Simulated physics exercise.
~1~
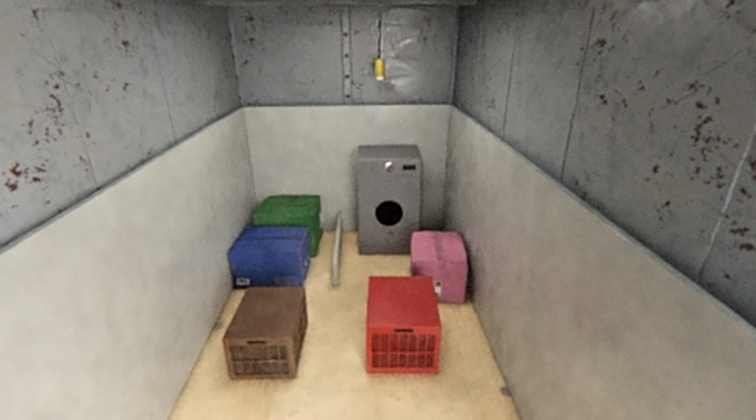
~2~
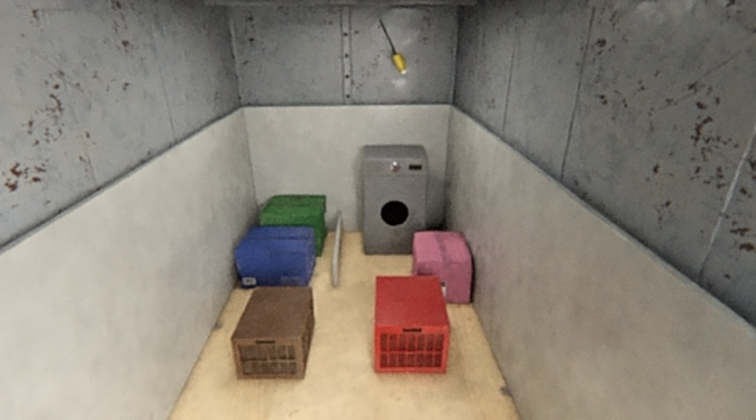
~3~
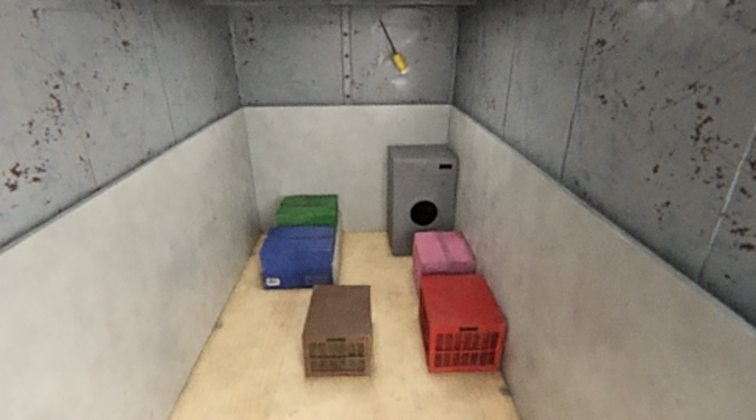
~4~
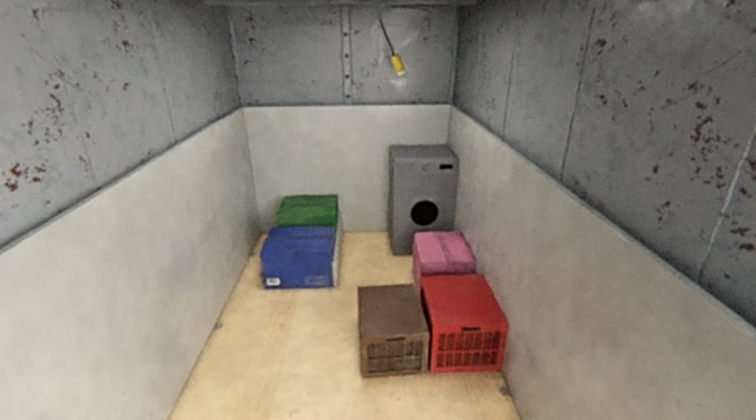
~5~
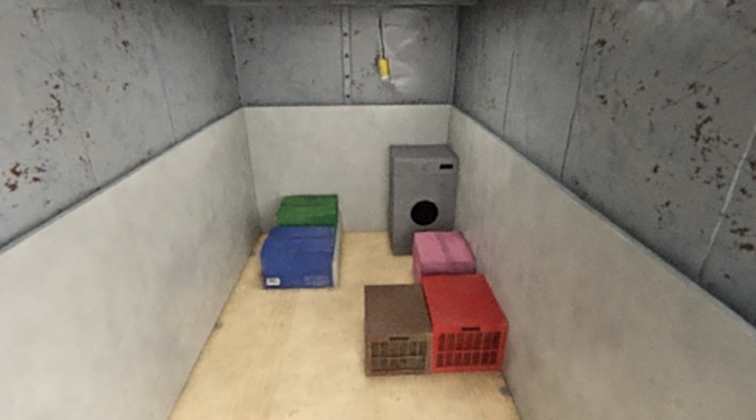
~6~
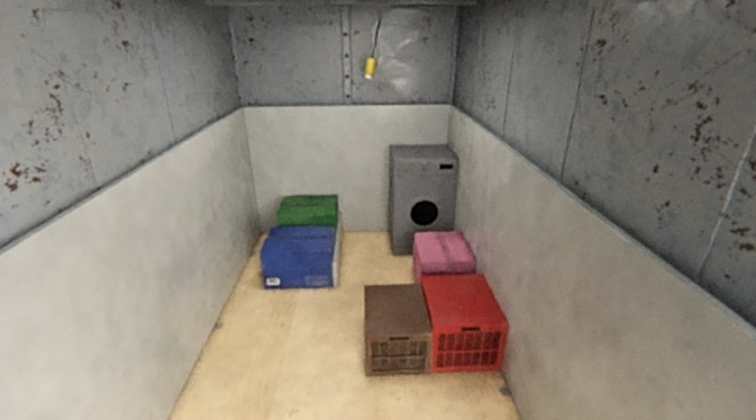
Boxes, crates and an upright grey appliance slide right across the floor of a van's load bay as a yellow hanging lamp swings; the brown crate slides farthest, coming to rest against the red one, while the appliance stays standing near the right wall.
